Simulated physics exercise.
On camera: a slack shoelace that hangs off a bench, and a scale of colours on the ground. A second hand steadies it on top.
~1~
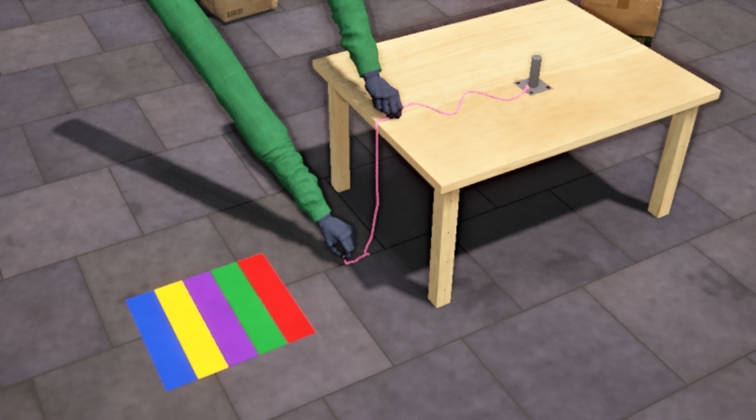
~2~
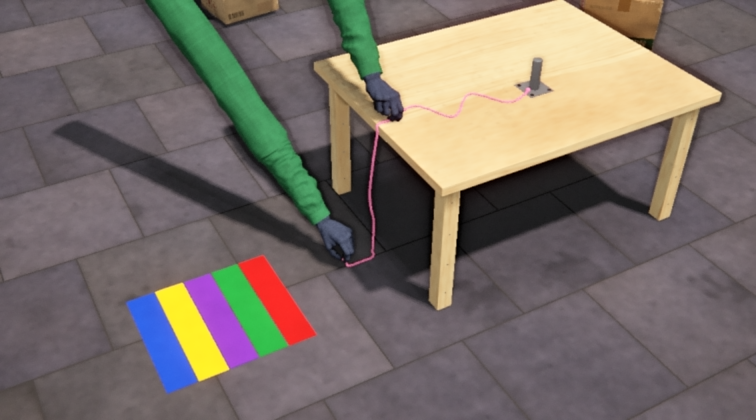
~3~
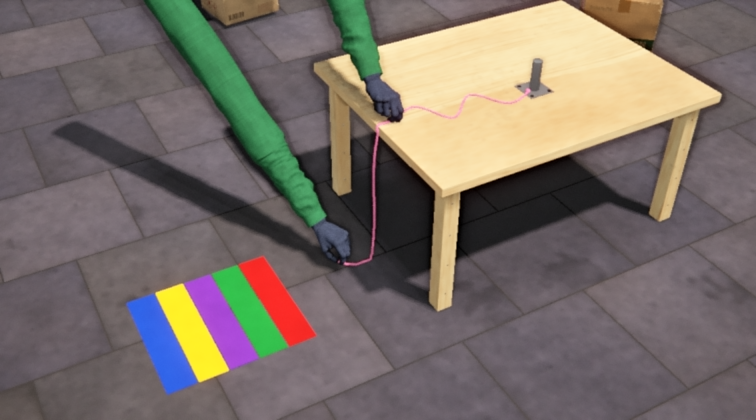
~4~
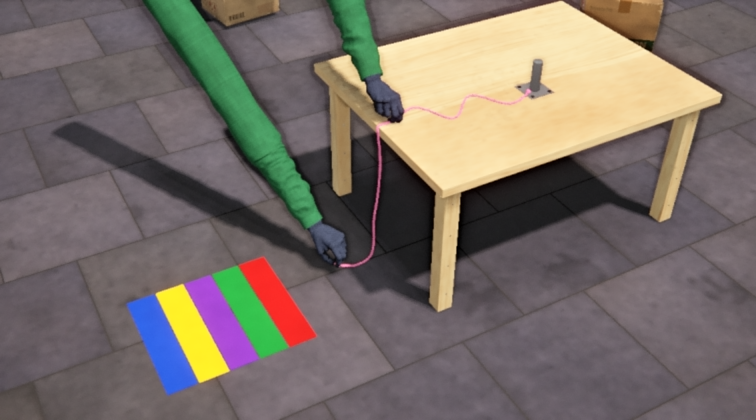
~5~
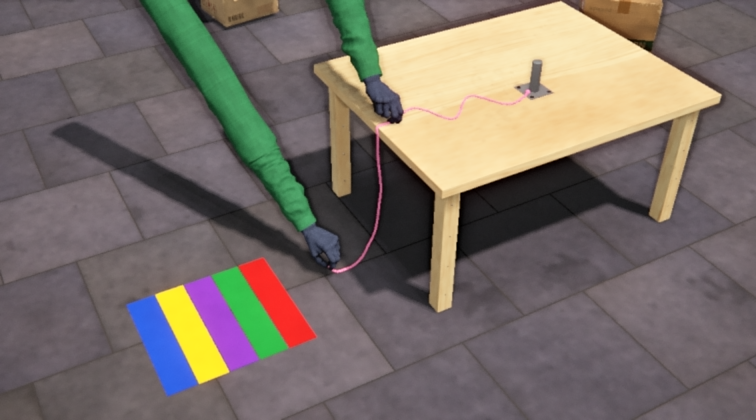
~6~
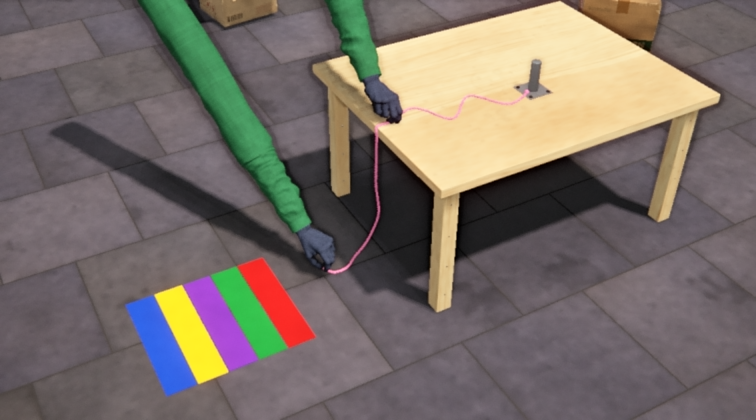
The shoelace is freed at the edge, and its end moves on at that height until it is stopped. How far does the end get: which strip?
Over yellow.
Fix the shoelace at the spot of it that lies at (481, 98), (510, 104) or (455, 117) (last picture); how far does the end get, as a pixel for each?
About (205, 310), (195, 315) and (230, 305).
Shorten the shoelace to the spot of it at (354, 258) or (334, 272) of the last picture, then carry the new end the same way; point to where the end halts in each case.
Try by try, around (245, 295) and (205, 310).
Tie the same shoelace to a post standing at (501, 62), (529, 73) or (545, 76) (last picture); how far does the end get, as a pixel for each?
In that order: (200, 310), (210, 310) and (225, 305).
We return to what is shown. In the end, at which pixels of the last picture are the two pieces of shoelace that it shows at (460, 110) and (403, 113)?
Near (434, 114) and (367, 141).
Early on, end near (235, 300); over green.
Midway, end near (206, 311); over purple.
At the end of the slack, end near (187, 318); over yellow. The end stops over the yellow strip.
